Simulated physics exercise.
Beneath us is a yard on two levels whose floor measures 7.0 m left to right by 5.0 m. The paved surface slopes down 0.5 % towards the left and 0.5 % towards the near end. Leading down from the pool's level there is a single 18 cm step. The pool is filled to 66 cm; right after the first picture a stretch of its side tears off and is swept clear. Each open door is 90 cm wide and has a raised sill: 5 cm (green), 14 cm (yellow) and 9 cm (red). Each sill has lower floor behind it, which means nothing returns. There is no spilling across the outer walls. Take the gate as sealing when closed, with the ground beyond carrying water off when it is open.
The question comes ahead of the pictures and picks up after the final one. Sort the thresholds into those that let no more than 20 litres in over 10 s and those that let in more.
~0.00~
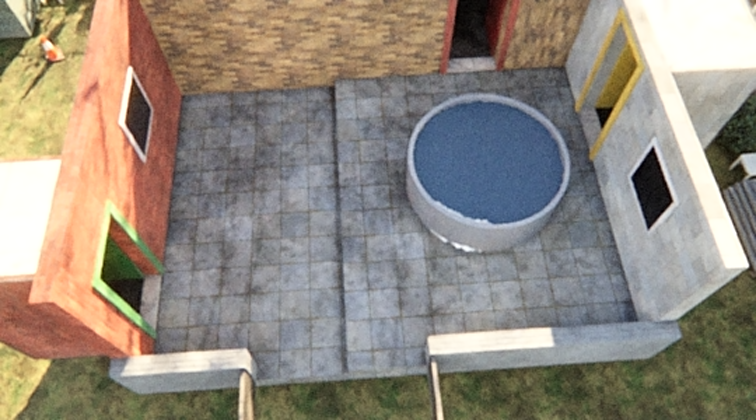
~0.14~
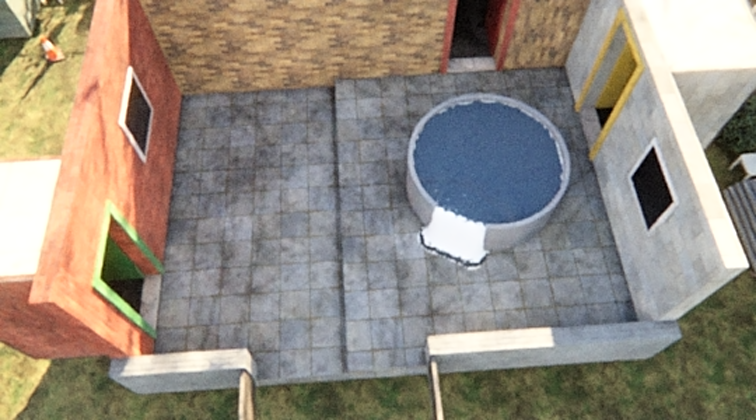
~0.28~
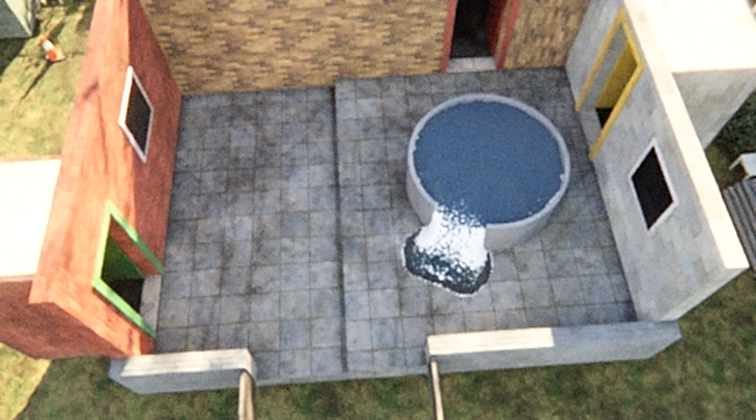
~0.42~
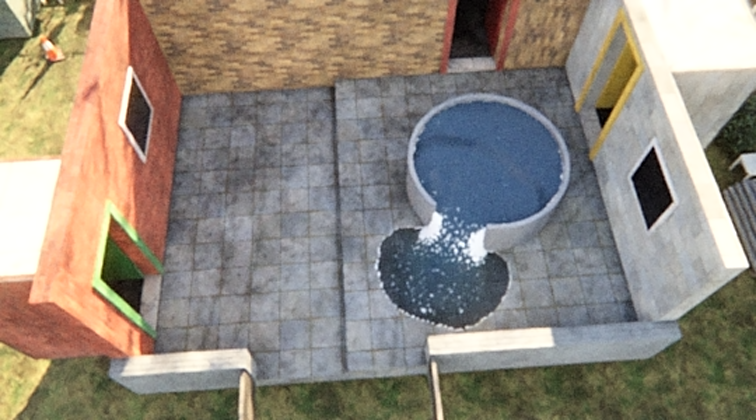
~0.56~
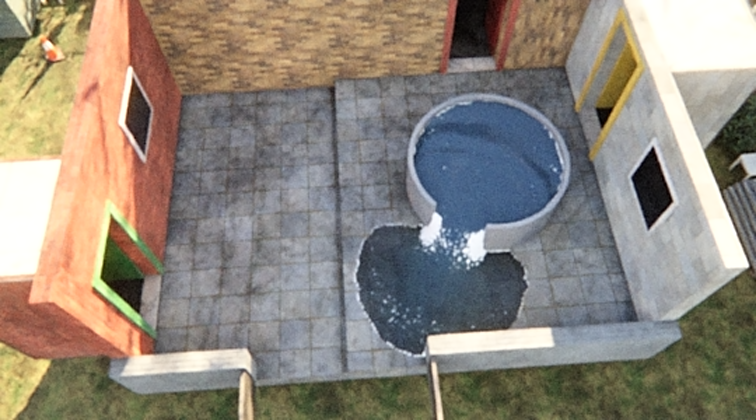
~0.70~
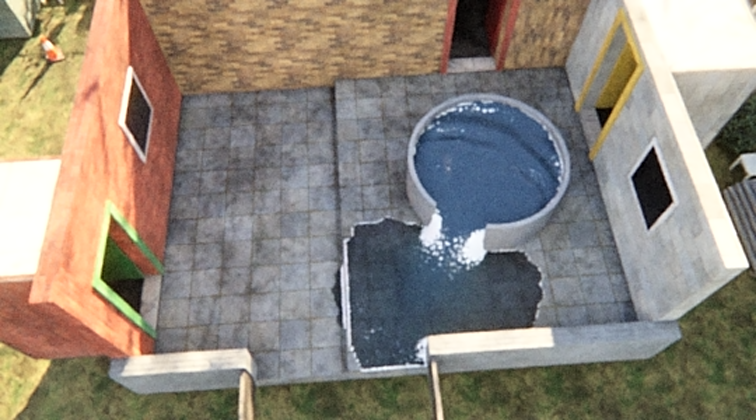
Sorted: The green door is among the leakers; the yellow door is among the holders; the red door is among the holders.
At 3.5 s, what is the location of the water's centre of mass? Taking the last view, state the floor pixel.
Near (455, 225).
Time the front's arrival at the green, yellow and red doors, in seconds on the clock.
Green: 2.4 s; yellow: 3.6 s; red: 6.0 s.
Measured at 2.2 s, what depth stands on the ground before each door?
Depths in cm: Green 0, yellow 0, red 0.
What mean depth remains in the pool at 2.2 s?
Mean depth: About 41 cm.
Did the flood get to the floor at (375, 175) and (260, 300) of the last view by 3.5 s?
Not yet touched, then awash.
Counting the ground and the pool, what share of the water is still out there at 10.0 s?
56 %.
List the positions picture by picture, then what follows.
The pool at (488, 160) is whole and still, 66 cm deep, in the first picture.
Water pours out at (456, 234) and has run 0.5 m, to (483, 253); deepest outside 32 cm, 66 cm at the pool's back, in the second picture.
The front is at (473, 288), 0.8 m from the gap at (456, 234); 0.8 m2 of floor is under water; 66 cm left at the back of the pool, in the third picture.
The front is at (401, 304), 1.3 m from the gap at (456, 234); 1.9 m2 of floor is under water; 66 cm left at the back of the pool, in the fourth picture.
Water pours out at (456, 234) and has run 1.9 m, to (401, 345); deepest outside 38 cm, 66 cm at the pool's back, in the fifth picture.
The front is at (372, 368), 2.3 m from the gap at (456, 234); 4.3 m2 of floor is under water; 62 cm left at the back of the pool, in the sixth picture.
After 1.4 s water covers 20 % of the floor and is deepest (36 cm) near (443, 346); green door not reached, yellow door not reached, red door not reached.
After 2.2 s water covers 35 % of the floor and is deepest (31 cm) near (456, 345); green door not reached, yellow door not reached, red door not reached.
After 3.5 s water covers 40 % of the floor and is deepest (24 cm) near (442, 242); green door 8 cm at the sill, 6 L in, yellow door not reached, red door not reached.
After 6.0 s water covers 65 % of the floor and is deepest (16 cm) near (443, 346); green door 8 cm at the sill, 23 L in, yellow door 4 cm at the sill, 0 L in, red door 2 cm at the sill, 0 L in.
After 10.0 s water covers 90 % of the floor and is deepest (11 cm) near (443, 346); green door 6 cm at the sill, 38 L in, yellow door 3 cm at the sill, 0 L in, red door 3 cm at the sill, 0 L in.
